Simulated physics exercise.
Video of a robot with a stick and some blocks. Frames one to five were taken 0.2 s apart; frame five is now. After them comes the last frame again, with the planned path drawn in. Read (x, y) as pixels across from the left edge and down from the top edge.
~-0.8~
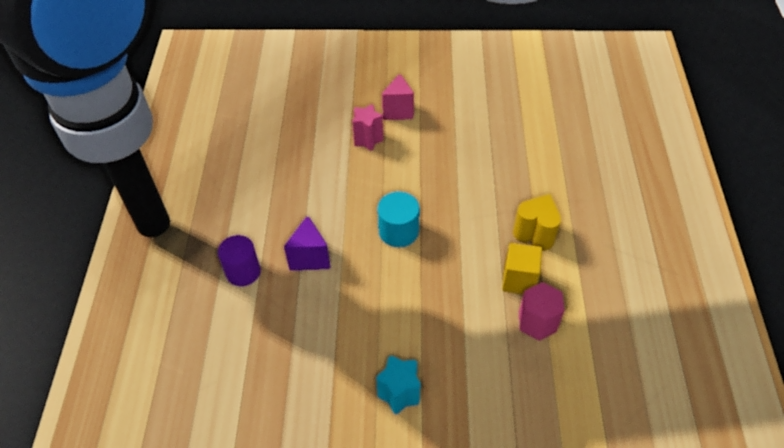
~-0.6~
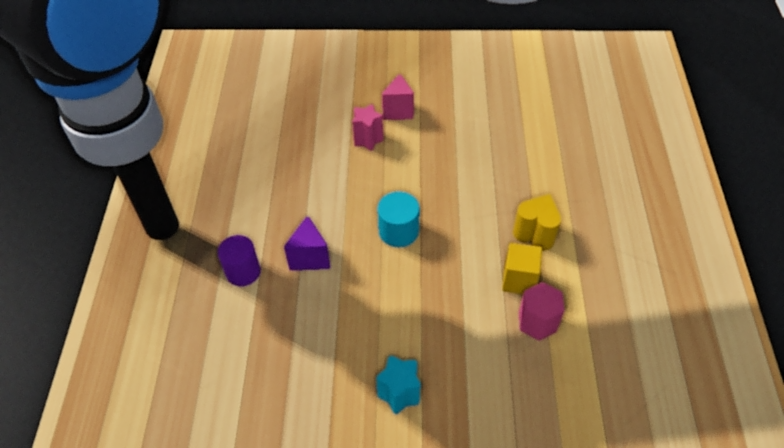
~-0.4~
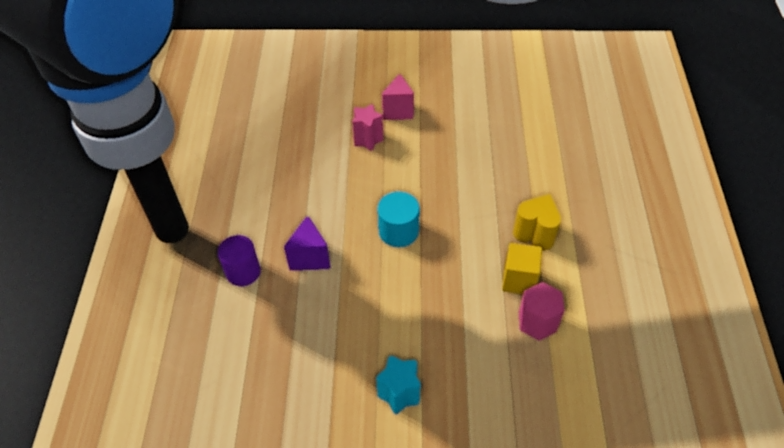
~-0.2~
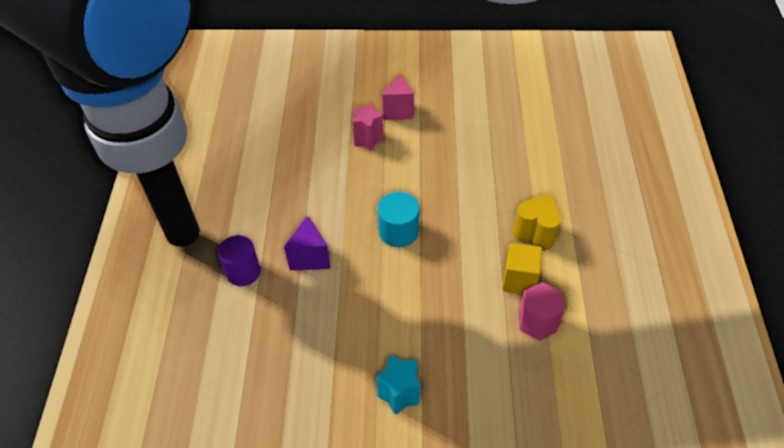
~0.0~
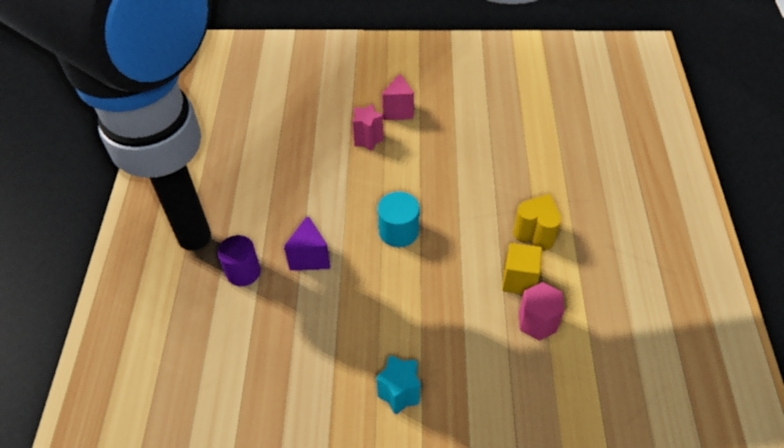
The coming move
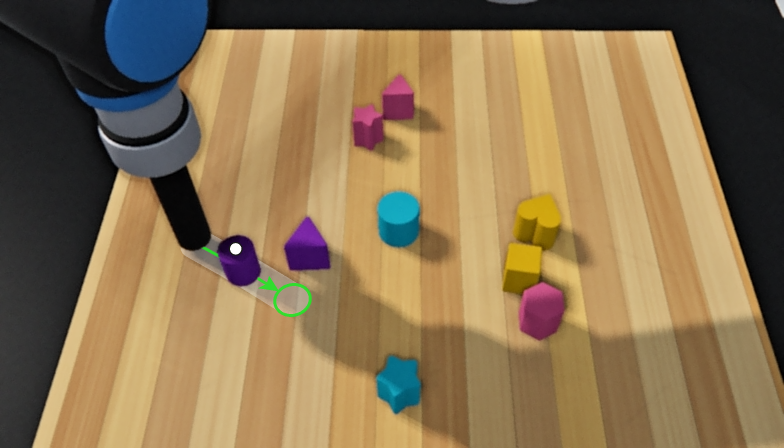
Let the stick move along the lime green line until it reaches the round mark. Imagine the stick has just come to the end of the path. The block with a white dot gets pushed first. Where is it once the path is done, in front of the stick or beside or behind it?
My answer is that the block with a white dot is still ahead.
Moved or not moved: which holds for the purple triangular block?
It keeps its position.
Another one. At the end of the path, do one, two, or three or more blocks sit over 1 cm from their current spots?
My prediction: One block.
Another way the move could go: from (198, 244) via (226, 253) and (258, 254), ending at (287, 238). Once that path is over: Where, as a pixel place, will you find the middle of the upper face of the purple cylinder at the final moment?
I predict (257, 259).
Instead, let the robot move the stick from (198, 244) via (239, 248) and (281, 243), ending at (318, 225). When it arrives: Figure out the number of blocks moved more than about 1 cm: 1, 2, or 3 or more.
The answer is a single block.
Drawn move, straight from (198, 244) to (293, 300); the dot is on the purple cylinder.
On the path given first. One third of the way, stick at (226, 255); purple cylinder at (247, 256).
Two thirds of the way, stick at (258, 273); purple cylinder at (280, 277).
At the end, stick at (291, 293); purple cylinder at (313, 300); purple triangular block still.
